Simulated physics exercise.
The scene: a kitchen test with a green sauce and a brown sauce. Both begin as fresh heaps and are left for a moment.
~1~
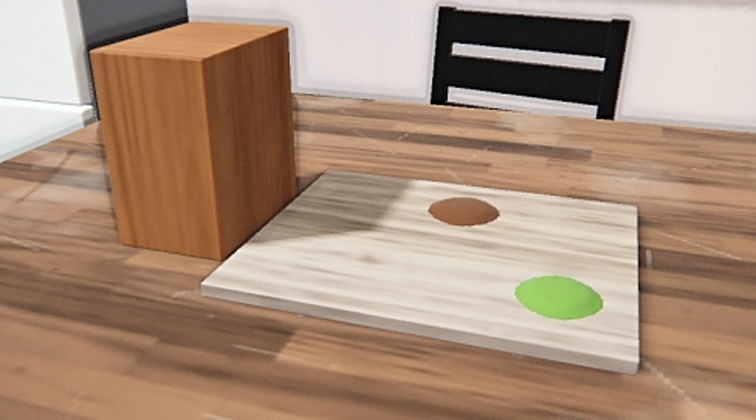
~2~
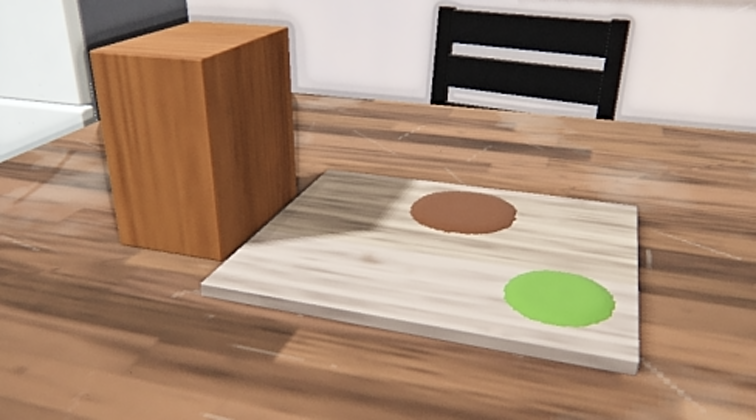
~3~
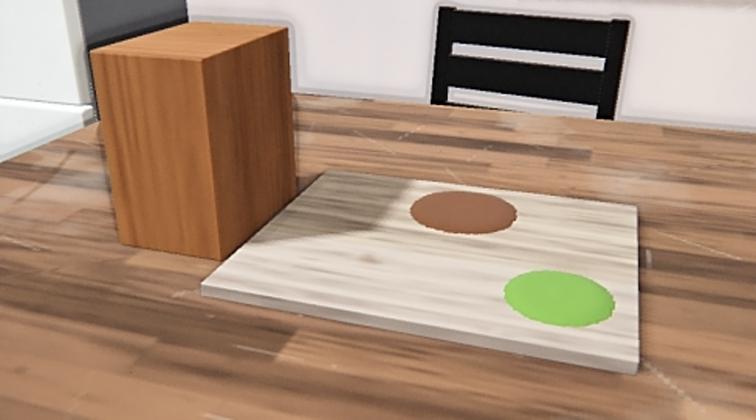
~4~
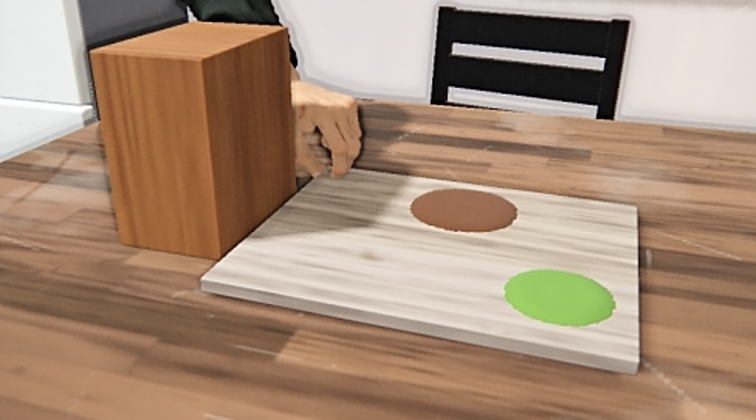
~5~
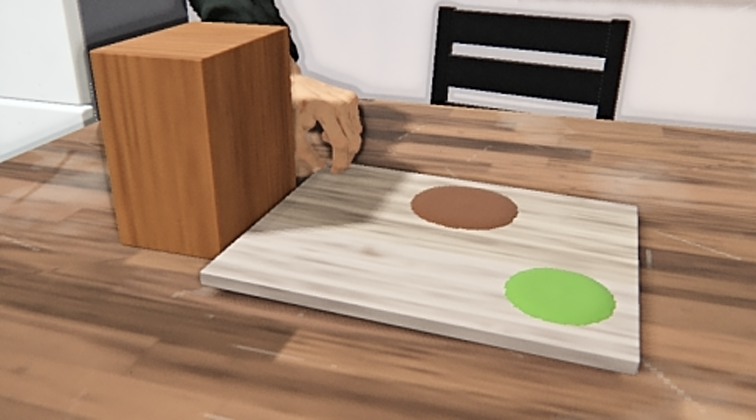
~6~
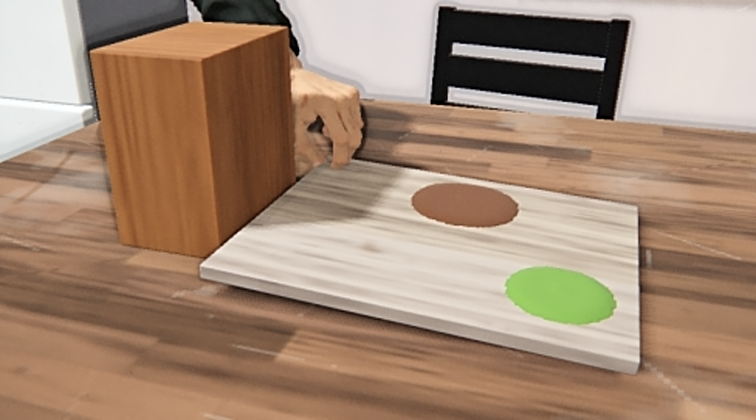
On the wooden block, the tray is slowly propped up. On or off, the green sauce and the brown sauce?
As I see it, the green sauce is going to fall off at the bottom; the brown sauce is going to fall off at the bottom.
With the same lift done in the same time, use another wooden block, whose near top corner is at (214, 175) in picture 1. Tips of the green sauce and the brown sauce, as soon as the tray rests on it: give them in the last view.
The first near (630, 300), the second near (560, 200).
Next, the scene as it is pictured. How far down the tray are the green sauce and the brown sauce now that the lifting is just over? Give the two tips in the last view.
Around (650, 312) for the first and around (628, 220) for the second.
A moment on, slope about 36°; the green sauce is dripping off the low end; the brown sauce has crept down a long way.
Further on, the green sauce is dripping off the low end; the brown sauce is dripping off the low end.
When it is over, slope about 36°; the green sauce is dripping off the low end; the brown sauce is dripping off the low end.
